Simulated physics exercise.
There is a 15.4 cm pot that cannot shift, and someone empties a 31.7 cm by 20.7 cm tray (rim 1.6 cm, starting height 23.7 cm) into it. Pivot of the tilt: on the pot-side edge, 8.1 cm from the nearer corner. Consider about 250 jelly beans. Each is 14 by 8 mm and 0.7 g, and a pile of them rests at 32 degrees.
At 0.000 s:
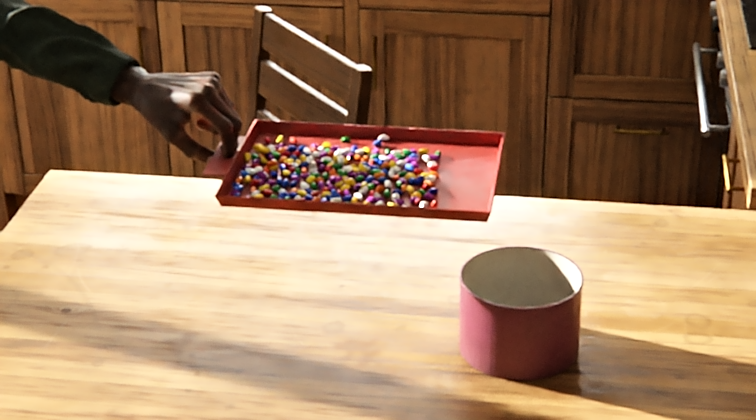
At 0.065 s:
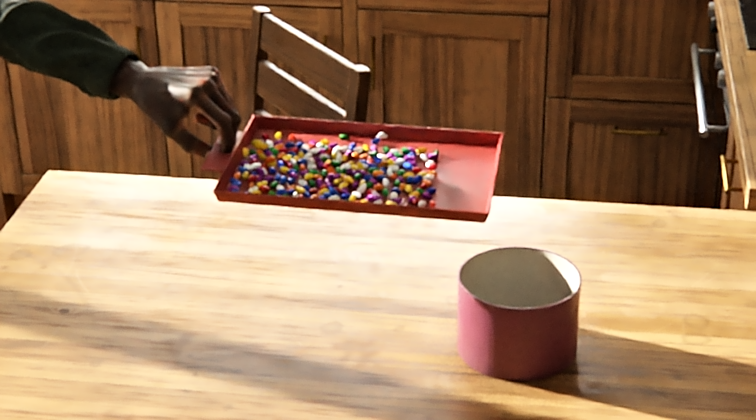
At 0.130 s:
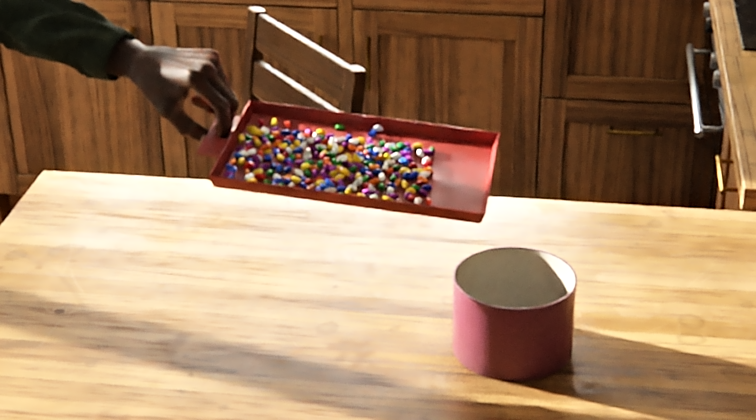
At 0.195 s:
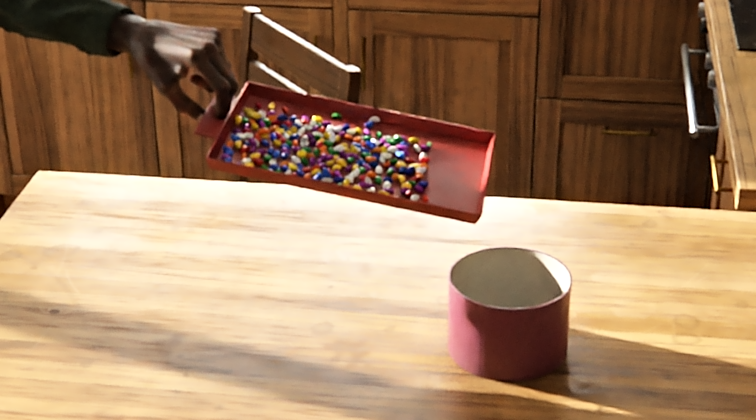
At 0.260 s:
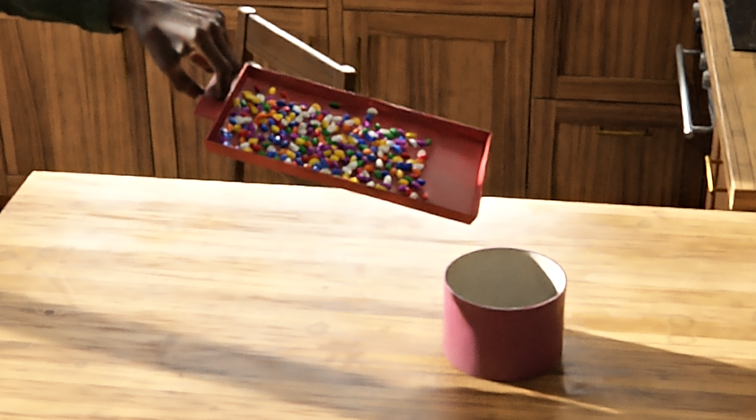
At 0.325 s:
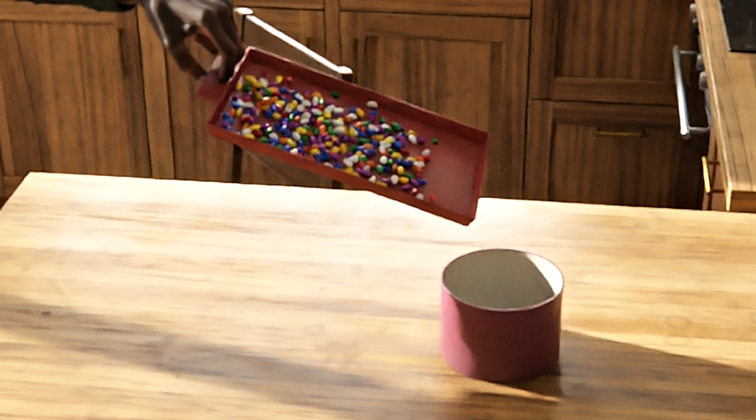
A shallow red tray heaped with small multicoloured jelly beans, held at its left end by a dark-sleeved hand, hovers over a pale wooden table in a sunlit kitchen, seen from slightly above. A round pink pot stands below on the right, with wooden cabinets and a chair behind. The hand raises the tray's left end, slanting it down rightward, while the view drifts slightly right.
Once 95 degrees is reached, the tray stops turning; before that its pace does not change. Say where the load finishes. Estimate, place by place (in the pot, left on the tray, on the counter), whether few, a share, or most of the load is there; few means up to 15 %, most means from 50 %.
My estimate: Pot: Most, left on the tray: Few, counter: A share.
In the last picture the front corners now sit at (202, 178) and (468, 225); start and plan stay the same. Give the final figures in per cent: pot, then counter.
Split: Pot = 0, counter = 100.
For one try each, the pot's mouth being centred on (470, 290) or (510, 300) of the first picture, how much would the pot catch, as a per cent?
About 15 percent the first time and about 60 percent the second.
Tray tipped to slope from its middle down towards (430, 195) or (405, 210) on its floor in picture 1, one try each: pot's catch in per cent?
Near 15 and 5 per cent, in that order.
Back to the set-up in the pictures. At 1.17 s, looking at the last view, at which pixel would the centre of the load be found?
Load centre est.: (518, 352) px.
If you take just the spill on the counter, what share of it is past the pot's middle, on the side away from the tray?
I'd put it close to 80 per cent.
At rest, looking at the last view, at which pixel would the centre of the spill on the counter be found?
The spill is centred close to (576, 410).
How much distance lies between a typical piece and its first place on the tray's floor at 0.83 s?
Displacement on the tray: Roughly 19 cm.
After 0.83 s, tilt 55 degrees; the tray holds 85 %, the pot 0 %.
After 1.17 s, tilt 80 degrees; the tray holds 25 %, the pot 35 %.
Then, at 1.60 s, tilt 95 degrees; the tray holds 0 %, the pot 55 %.
In the end, at 2.6 s, pot 55 %, tray 0 %, counter 45 %.
